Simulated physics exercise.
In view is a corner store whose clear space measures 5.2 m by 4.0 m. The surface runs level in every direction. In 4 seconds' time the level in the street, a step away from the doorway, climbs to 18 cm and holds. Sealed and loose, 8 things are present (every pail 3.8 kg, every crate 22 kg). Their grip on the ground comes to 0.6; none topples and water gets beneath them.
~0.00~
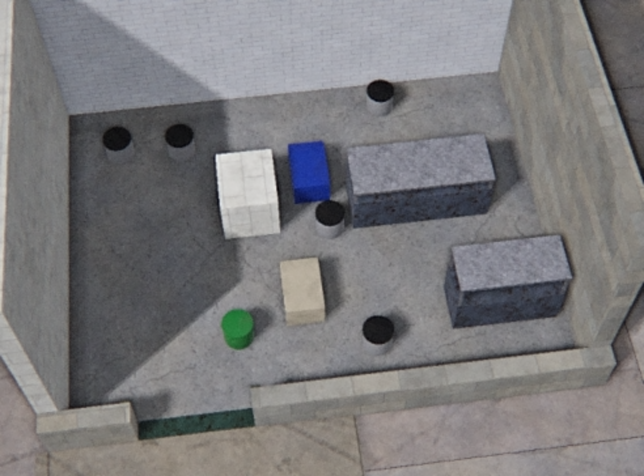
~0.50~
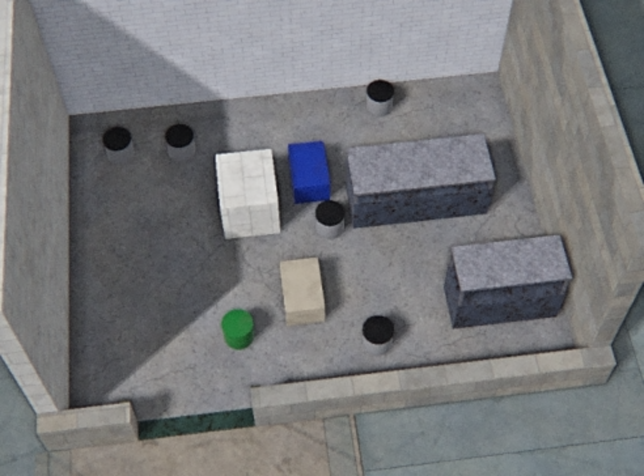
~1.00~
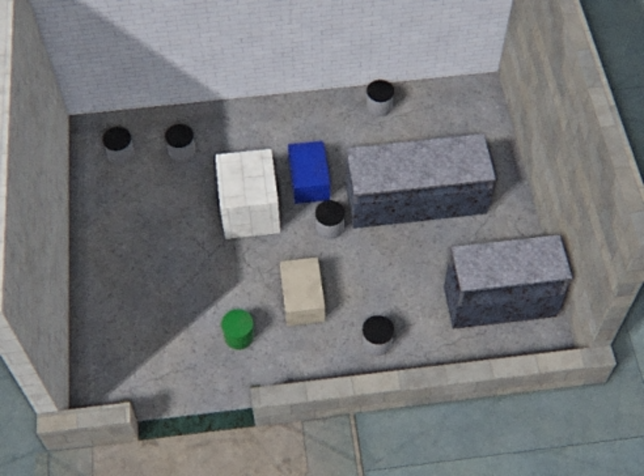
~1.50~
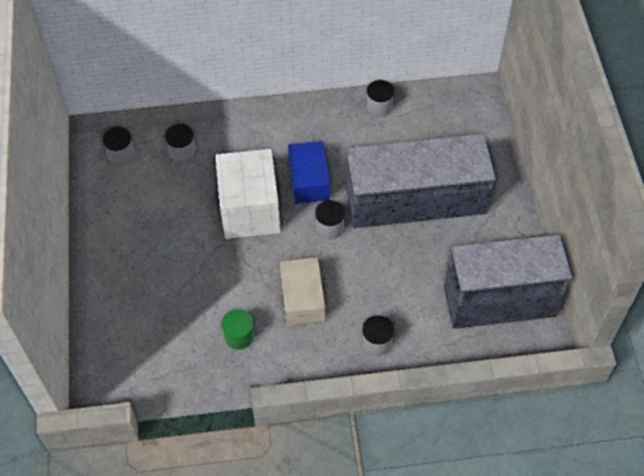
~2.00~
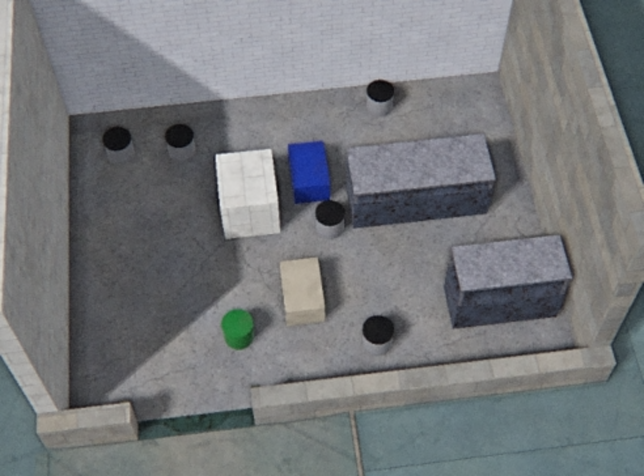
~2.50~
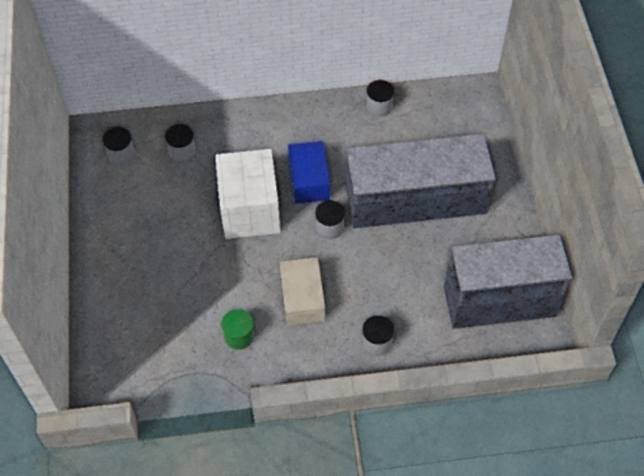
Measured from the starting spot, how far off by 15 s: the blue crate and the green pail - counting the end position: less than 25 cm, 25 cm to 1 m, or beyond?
The blue crate remains where it was; the green pail goes a long way.
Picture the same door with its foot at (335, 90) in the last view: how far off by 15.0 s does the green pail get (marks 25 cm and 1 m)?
With that change, the green pail edges a short distance.
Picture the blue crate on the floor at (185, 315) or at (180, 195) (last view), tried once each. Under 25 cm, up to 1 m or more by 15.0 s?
Respectively, it ends up distant and shifts somewhat.
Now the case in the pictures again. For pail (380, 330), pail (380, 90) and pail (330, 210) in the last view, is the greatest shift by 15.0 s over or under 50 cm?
The first is not bigger, the second bigger and the third bigger.
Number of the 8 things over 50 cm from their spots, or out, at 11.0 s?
The number by then is 5.
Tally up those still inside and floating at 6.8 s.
At that instant the tally stands at 2.
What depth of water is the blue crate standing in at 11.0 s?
Near 6 cm deep.
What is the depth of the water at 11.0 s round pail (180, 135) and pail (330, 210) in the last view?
Depths: Near 6 cm, then near 3 cm.
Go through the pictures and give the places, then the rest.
The blue crate at (309, 164), on the bottom; the green pail at (237, 323), on the bottom; 0.0 m2 under water; 0 of 8 have shifted, in the first picture.
The blue crate at (309, 164), on the bottom; the green pail at (237, 323), on the bottom; 0.0 m2 under water; 0 of 8 have shifted, in the second picture.
The blue crate at (309, 164) rests on the ground; the green pail at (237, 323) rests on the ground; 0.0 m2 under water; 0 of 8 have shifted, in the third picture.
The blue crate at (309, 164) rests on the ground; the green pail at (237, 323) rests on the ground; 0.0 m2 under water; 0 of 8 have shifted, in the fourth picture.
The blue crate at (309, 164), on the bottom; the green pail at (237, 323) rests on the ground; water covers 0.0 m2; 0 of 8 have shifted, in the fifth picture.
The blue crate at (309, 164) rests on the ground; the green pail at (237, 323), on the bottom; 0.3 m2 under water; 0 of 8 have shifted, in the sixth picture.
After 3.5 s the blue crate is near (309, 164), 0.0 m from its start, aground; the green pail is near (238, 323), 0.0 m from its start, aground; 0 afloat.
After 6.8 s the blue crate is near (309, 164), 0.0 m from its start, aground; the green pail is near (353, 250), 1.5 m from its start, aground; 2 afloat.
After 11.0 s the blue crate is near (309, 164), 0.0 m from its start, aground; the green pail is near (359, 257), 1.5 m from its start, aground; 2 afloat.
After 15.0 s the blue crate is near (309, 164), 0.0 m from its start, aground; the green pail is near (358, 261), 1.4 m from its start, afloat; 6 afloat.
